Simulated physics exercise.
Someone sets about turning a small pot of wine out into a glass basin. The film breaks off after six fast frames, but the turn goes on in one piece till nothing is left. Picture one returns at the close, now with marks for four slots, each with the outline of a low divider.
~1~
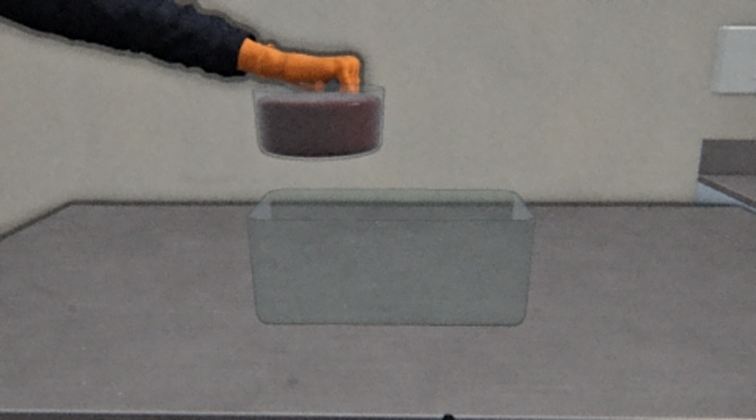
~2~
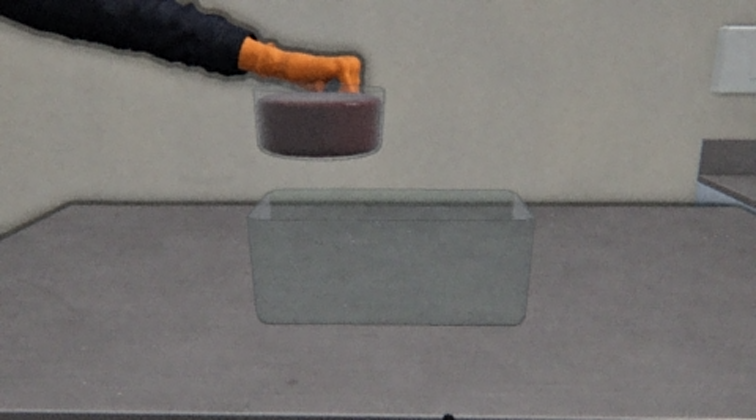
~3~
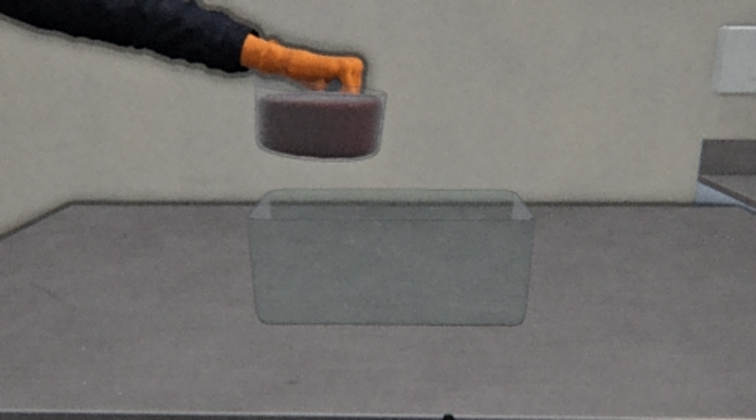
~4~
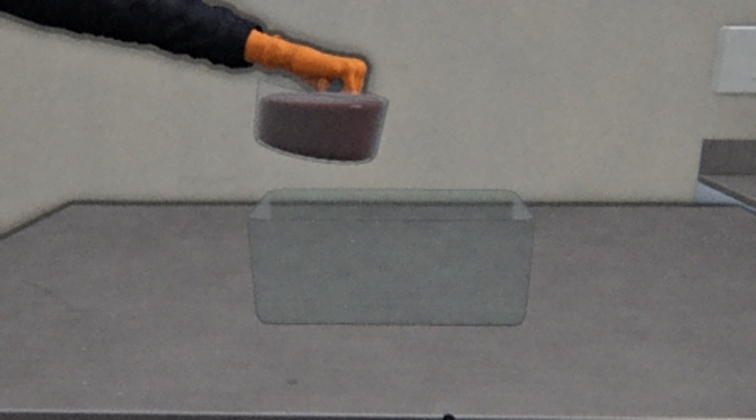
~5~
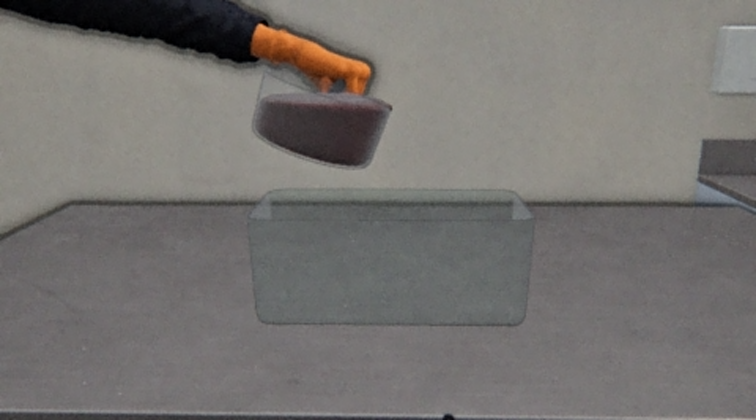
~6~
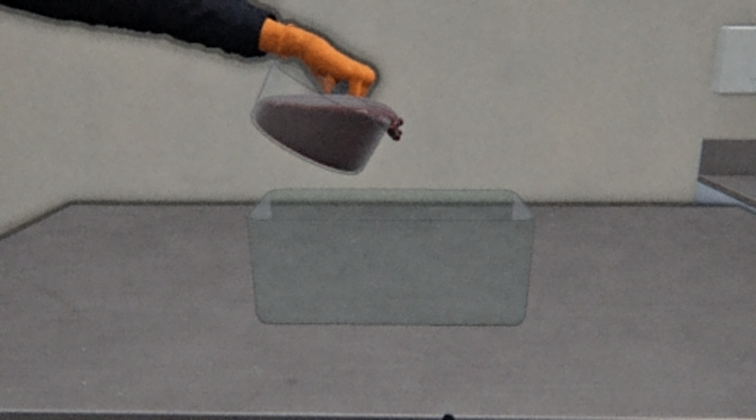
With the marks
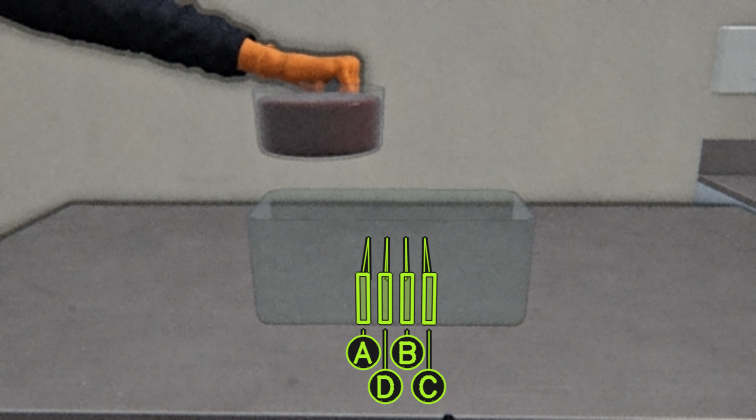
An orange-gloved hand on a dark-sleeved arm reaches in from the upper left over a grey countertop against a pale wall, seen from the front by a still camera. It holds a small clear pot of dark reddish-purple liquid above a wide, empty, see-through basin. The pot stays nearly level, then tilts steadily to the right until the liquid bulges just over its lip.
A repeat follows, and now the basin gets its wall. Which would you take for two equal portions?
Place C does it best.
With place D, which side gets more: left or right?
The right side.
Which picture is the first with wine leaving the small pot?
In picture 5.
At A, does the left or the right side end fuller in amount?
The right side.
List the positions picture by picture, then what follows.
In the first picture, upright, lip at (382, 87); basin from (257, 320) to (525, 323); nothing has left yet.
In the second picture, upright, lip at (382, 89); nothing has left yet.
In the third picture, tipped about 5°, lip at (384, 93); nothing has left yet.
In the fourth picture, tipped about 11°, lip at (386, 100); nothing has left yet.
In the fifth picture, tipped about 19°, lip at (388, 109); wine is over the lip, down to (388, 109).
In the sixth picture, tipped about 28°, lip at (389, 121); wine is over the lip, down to (397, 137).
In lime, A at (363, 330); B at (407, 330); C at (428, 330); D at (385, 330).
If A is chosen, about 3 % ends left of the wall and 97 % right of it.
If B is chosen, about 27 % ends left of the wall and 73 % right of it.
If C is chosen, about 47 % ends left of the wall and 53 % right of it.
If D is chosen, about 11 % ends left of the wall and 89 % right of it.
